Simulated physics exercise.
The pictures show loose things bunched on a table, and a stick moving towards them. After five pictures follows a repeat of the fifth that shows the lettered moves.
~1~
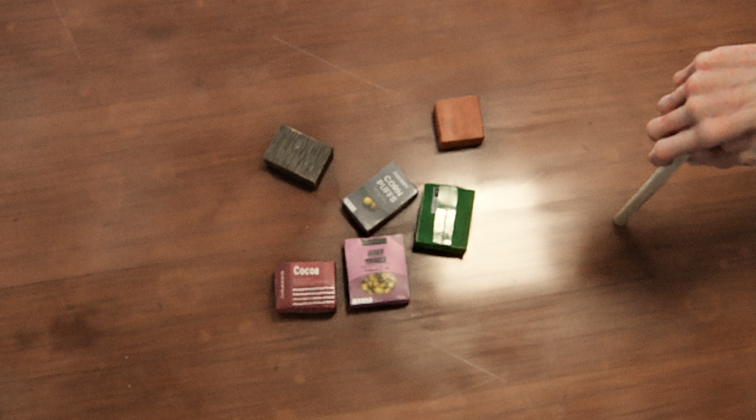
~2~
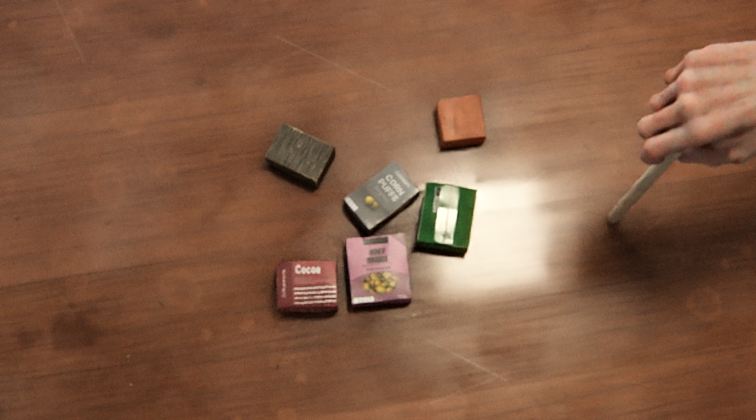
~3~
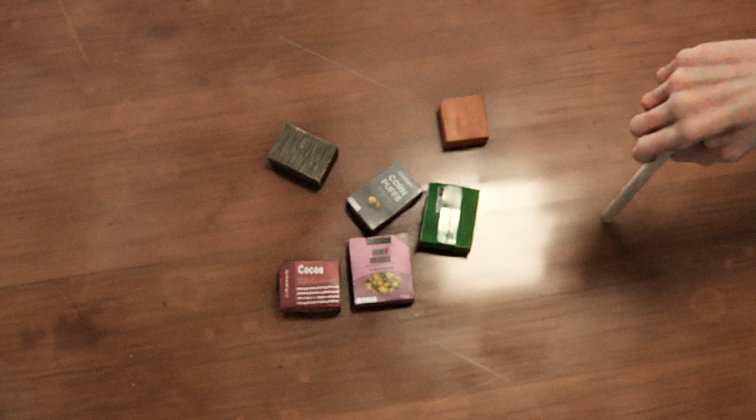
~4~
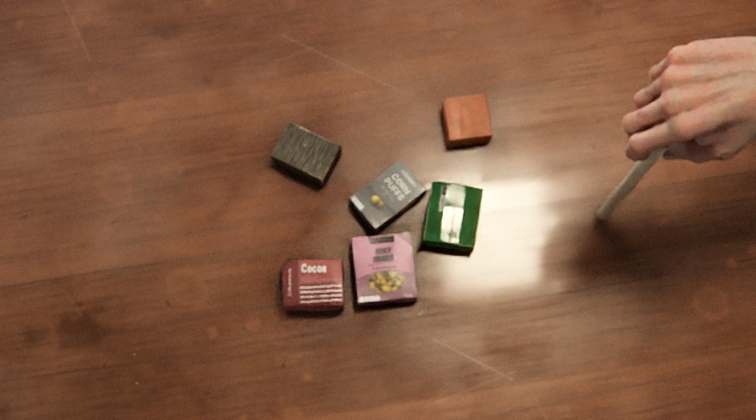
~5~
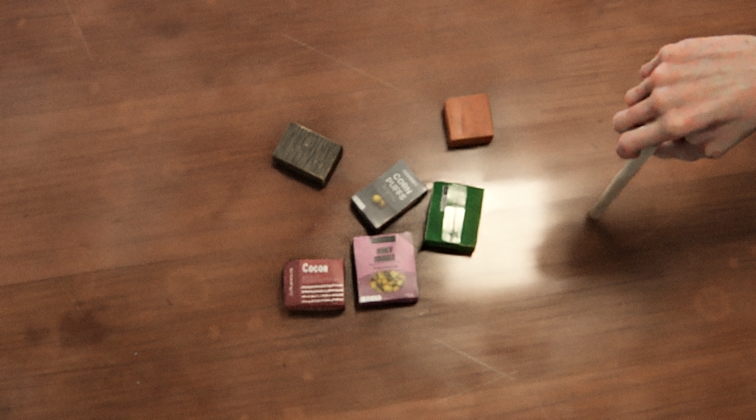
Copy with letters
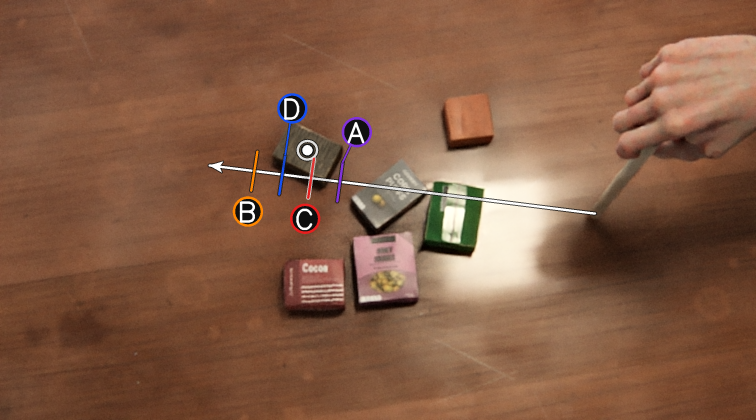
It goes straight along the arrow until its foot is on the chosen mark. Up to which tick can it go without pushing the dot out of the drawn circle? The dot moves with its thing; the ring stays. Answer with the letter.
A is the last safe stop.
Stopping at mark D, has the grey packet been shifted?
By then, yes.
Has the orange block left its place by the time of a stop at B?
By then, no.
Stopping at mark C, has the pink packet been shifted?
Yes.
On the marked copy, A at (340, 182); B at (254, 171); C at (311, 178); D at (283, 175); the arrow from (595, 214) to (210, 165); the white dot at (307, 151).
Following A. Soon after the start, foot of the stick (504, 202).
Later, foot of the stick (412, 191); grey packet (348, 208); green box (416, 223).
In the end, foot of the stick (340, 182); grey packet (348, 208); green box (414, 222); the dot is still in its ring.
As for the rest, B shifts the dotted thing to (280, 134); C shifts the dotted thing to (293, 144); D shifts the dotted thing to (282, 137).
